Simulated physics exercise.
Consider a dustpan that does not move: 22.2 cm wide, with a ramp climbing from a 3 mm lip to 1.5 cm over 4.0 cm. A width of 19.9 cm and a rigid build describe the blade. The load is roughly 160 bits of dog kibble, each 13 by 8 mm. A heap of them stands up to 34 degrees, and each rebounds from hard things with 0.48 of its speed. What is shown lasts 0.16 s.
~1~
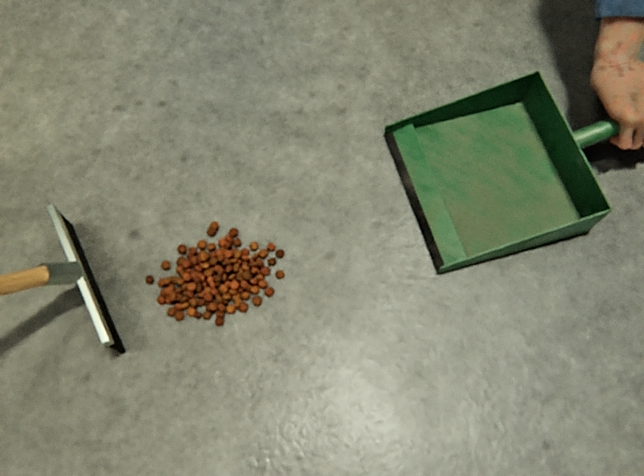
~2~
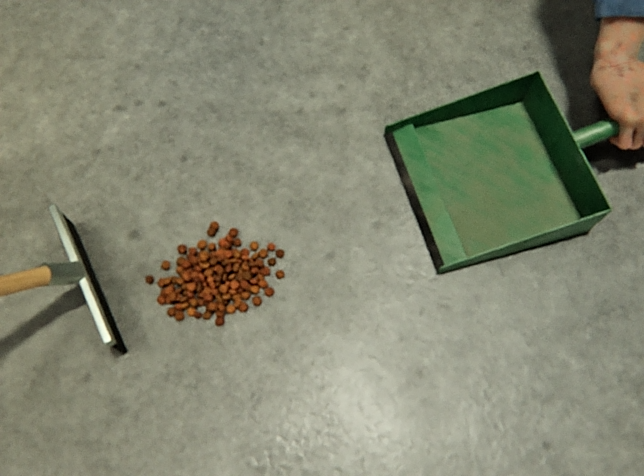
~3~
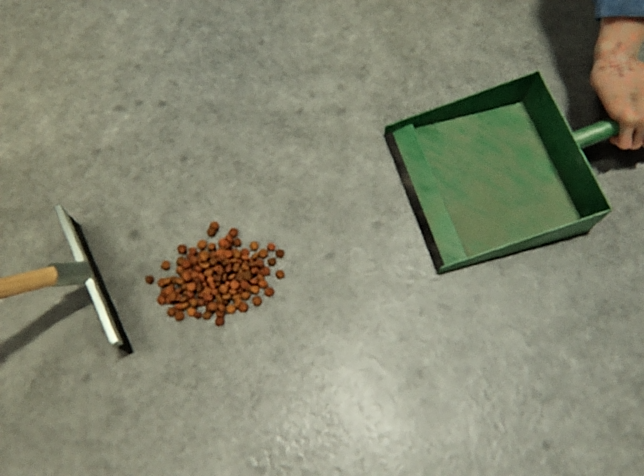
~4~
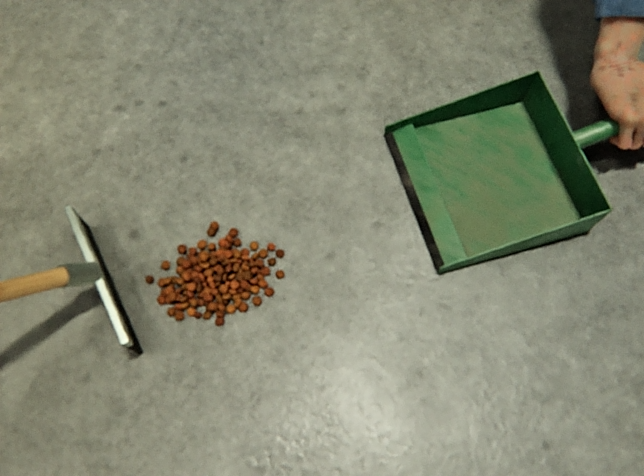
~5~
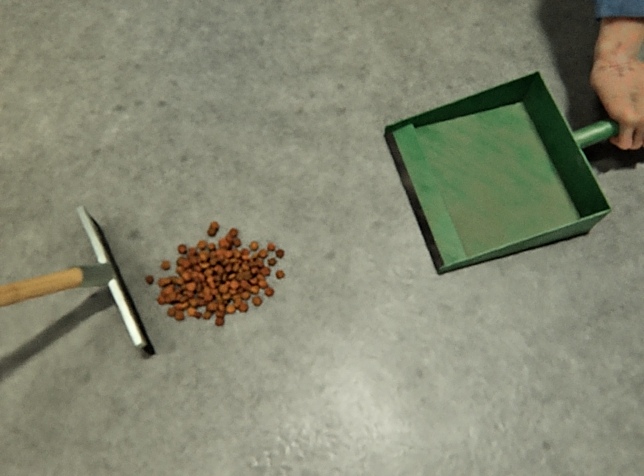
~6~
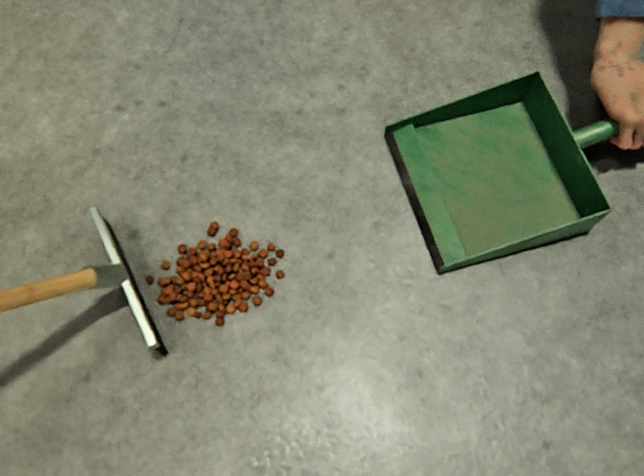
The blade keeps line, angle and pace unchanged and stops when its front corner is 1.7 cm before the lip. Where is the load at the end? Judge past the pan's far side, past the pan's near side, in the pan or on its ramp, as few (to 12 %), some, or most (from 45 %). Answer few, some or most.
Far side: Few; near side: Some; pan: Few.
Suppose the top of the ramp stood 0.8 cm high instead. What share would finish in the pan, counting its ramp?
That would give something like 0 per cent.
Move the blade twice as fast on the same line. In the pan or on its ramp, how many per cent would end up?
I'd put it at roughly 5 per cent.
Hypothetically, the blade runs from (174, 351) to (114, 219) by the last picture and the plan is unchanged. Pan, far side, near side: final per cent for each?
That ends as pan 0, far 0, and near 30.
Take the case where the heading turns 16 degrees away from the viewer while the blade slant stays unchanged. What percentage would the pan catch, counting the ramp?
25 per cent.
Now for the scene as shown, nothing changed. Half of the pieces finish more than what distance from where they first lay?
Roughly 24 cm.
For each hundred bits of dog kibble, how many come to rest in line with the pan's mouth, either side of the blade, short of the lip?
70 per cent.
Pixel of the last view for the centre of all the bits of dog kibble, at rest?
Estimated resting centre: Around (401, 245).
Then, 0.36 s after the last picture, middle of the blade 22 cm from the lip; 0 % over the lip, far side 0 %, near side 10 %.
Then, 0.60 s after the last picture, middle of the blade 11 cm from the lip; 0 % over the lip, far side 0 %, near side 20 %.
Then, 0.95 s after the last picture, middle of the blade 4 cm from the lip; 0 % over the lip, far side 0 %, near side 30 %.
In the end, far side 0 %, near side 30 %, pan 0 %, in front of the lip or behind the blade 70 %.
